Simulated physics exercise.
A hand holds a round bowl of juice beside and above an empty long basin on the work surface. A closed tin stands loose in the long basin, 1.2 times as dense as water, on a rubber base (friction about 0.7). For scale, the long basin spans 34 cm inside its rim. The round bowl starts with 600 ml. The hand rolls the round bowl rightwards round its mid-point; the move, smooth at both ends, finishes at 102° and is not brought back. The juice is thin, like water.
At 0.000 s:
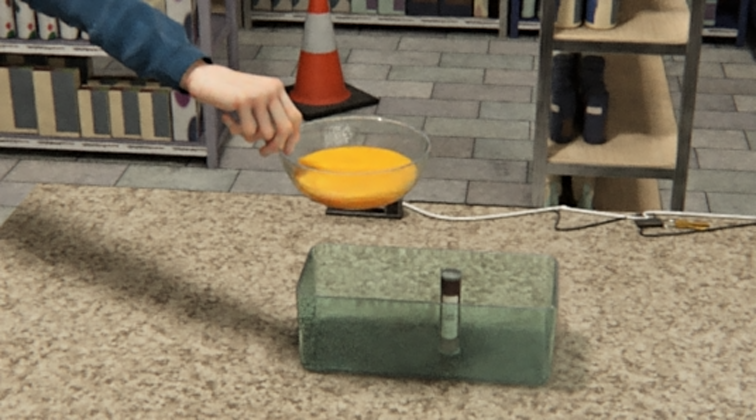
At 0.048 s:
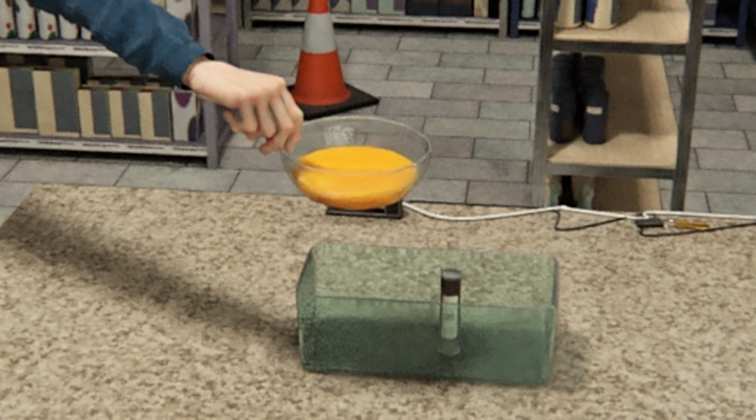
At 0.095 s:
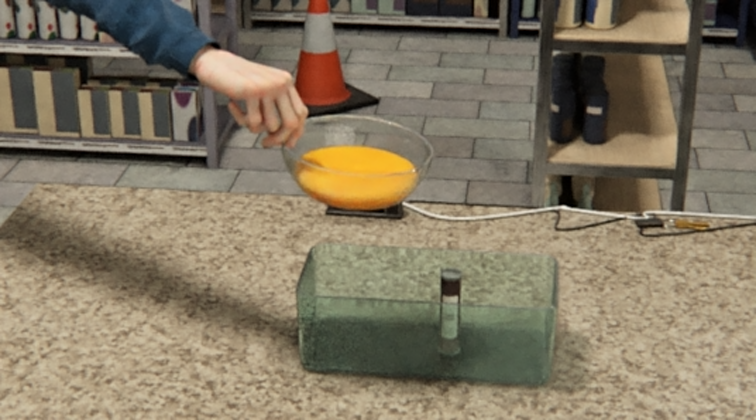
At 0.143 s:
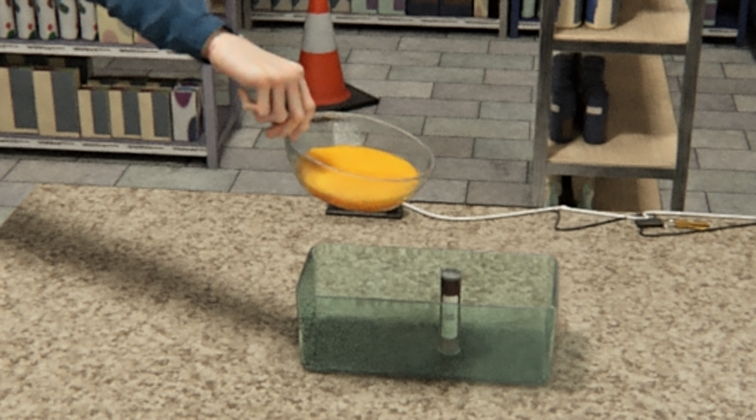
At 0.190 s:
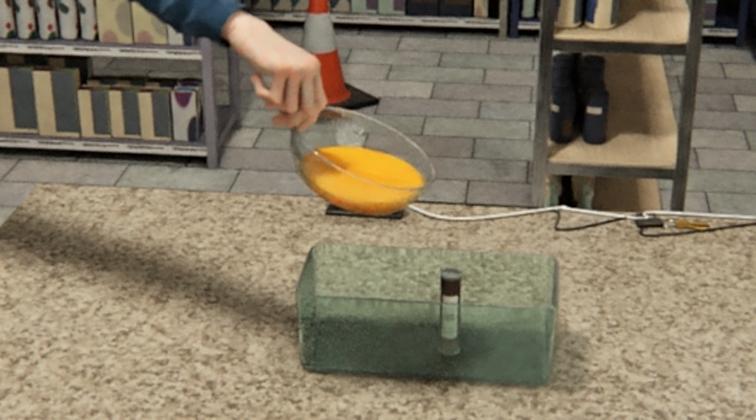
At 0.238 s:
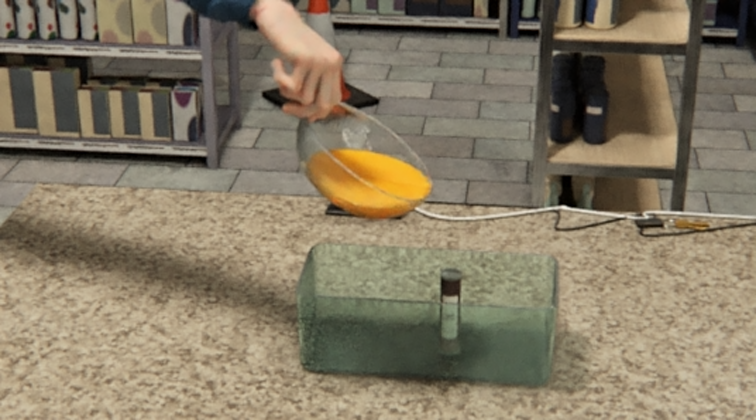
In a room with grey paved flooring and stocked shelves, seen from slightly above by a still camera, a speckled stone-like work surface fills the foreground. A hand in a blue sleeve holds a clear round bowl of orange juice above and behind a greenish see-through basin containing a small dark-topped container, with an orange-and-white cone behind. The hand tilts the bowl rightwards, barely at first, then steeply, the juice shifting towards its right side.
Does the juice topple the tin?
The tin remains upright.
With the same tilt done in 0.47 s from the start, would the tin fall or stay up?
Then it keeps standing.
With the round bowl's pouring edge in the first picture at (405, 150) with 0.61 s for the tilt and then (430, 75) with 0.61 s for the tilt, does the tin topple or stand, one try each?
First it falls; then it keeps standing.
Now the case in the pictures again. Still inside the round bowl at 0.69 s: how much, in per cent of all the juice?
Some 0 per cent.
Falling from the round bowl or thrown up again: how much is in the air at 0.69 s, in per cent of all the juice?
Near 5 in a hundred.
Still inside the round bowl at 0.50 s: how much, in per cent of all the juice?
Near 5 in a hundred.
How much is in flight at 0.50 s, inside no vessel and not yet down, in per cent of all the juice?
About 40 per cent.
After 0.50 s the tilt is 94° and 5 per cent is still to pour; the tin stands where it began.
After 0.69 s the tilt is 102° and 0 per cent is still to pour; the tin stands where it began.
After 0.89 s the tilt is 102° and 0 per cent is still to pour; the tin stands where it began.
After 1.11 s the tilt is 102° and 0 per cent is still to pour; the tin stands where it began.
In the end the tin stands where it began.
